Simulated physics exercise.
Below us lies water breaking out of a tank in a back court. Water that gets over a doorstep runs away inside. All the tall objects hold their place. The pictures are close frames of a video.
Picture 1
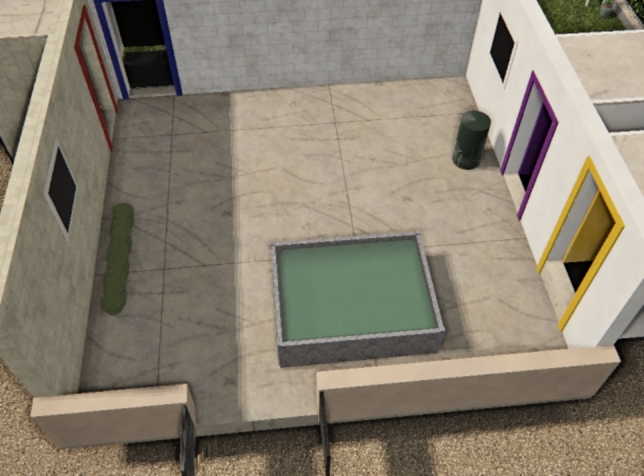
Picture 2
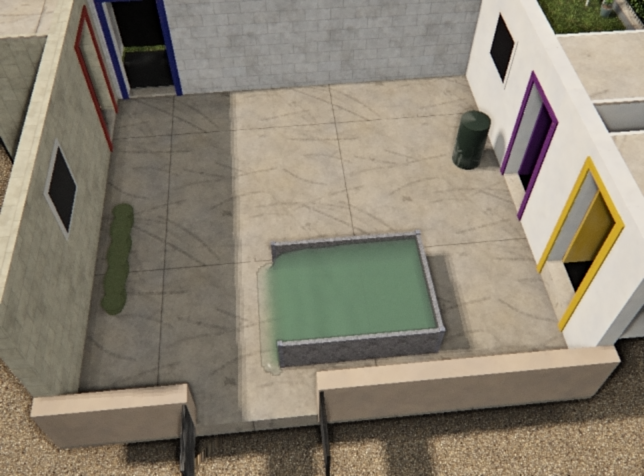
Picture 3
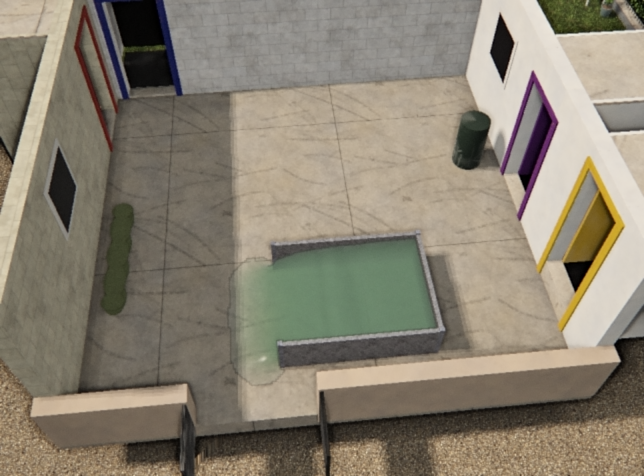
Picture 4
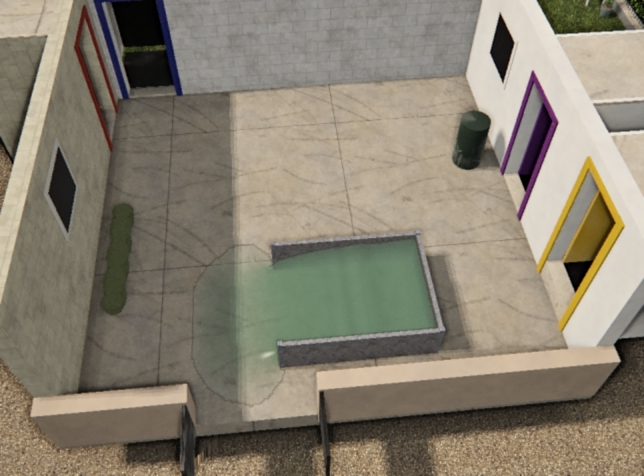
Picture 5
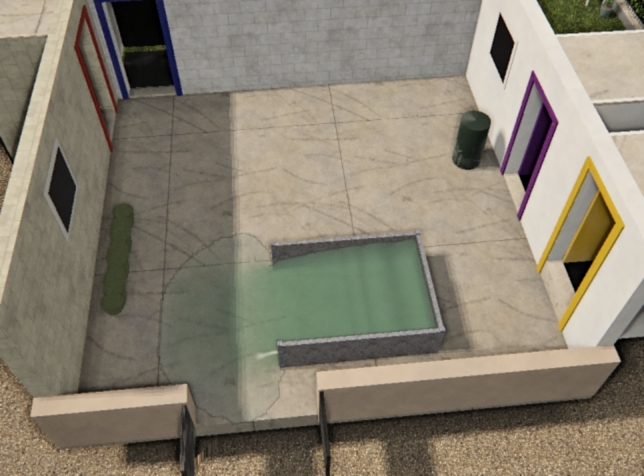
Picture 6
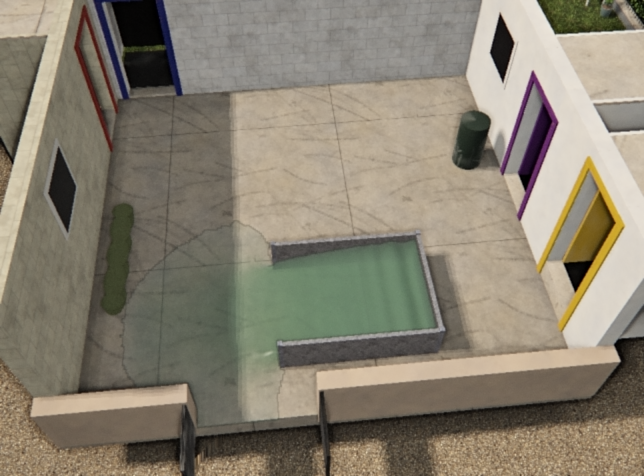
Green water breaks out through the left side of a low grey tank in a paved back court, seen from above by a still camera. A red-edged doorway and a long green bush stand left, a blue one at the back left, and a dark green barrel with purple and yellow doorways right. The water spreads leftward in a thin, widening, rounded sheet, reaching the bush.
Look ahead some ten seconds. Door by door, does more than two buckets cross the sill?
One by one: The red door holds within the limit; the blue door floods; the yellow door holds within the limit; the purple door holds within the limit.
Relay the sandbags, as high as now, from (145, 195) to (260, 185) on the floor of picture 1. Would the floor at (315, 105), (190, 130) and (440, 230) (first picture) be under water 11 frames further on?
In turn: Clear, not flooded, no water.
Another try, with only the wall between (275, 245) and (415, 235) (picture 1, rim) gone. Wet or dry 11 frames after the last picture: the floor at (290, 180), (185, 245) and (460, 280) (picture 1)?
In turn: Awash, no water, not flooded.
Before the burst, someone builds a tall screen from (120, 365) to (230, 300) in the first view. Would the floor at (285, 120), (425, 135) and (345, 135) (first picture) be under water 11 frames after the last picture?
In turn: No water, free of water, no water.
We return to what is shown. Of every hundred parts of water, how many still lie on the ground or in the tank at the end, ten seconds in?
I make it 74 per cent.
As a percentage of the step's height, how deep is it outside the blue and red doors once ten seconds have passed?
In turn 140 and 60 per cent.
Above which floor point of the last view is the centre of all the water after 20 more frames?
Near (193, 292).
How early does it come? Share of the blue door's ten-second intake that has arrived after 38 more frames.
I make it 65 per cent.
A moment on, water covers 20 % of the floor; the red door not reached, the blue door not reached, the yellow door not reached, the purple door not reached.
Next, water covers 25 % of the floor; the red door not reached, the blue door not reached, the yellow door not reached, the purple door not reached.
Then, water covers 35 % of the floor; the red door wet at the sill, nothing in, the blue door wet at the sill, nothing in, the yellow door not reached, the purple door not reached.
Later, water covers 55 % of the floor; the red door wet at the sill, nothing in, the blue door far over two buckets in, the yellow door not reached, the purple door not reached.
In the end, water covers 70 % of the floor; the red door wet at the sill, nothing in, the blue door far over two buckets in, the yellow door not reached, the purple door not reached.
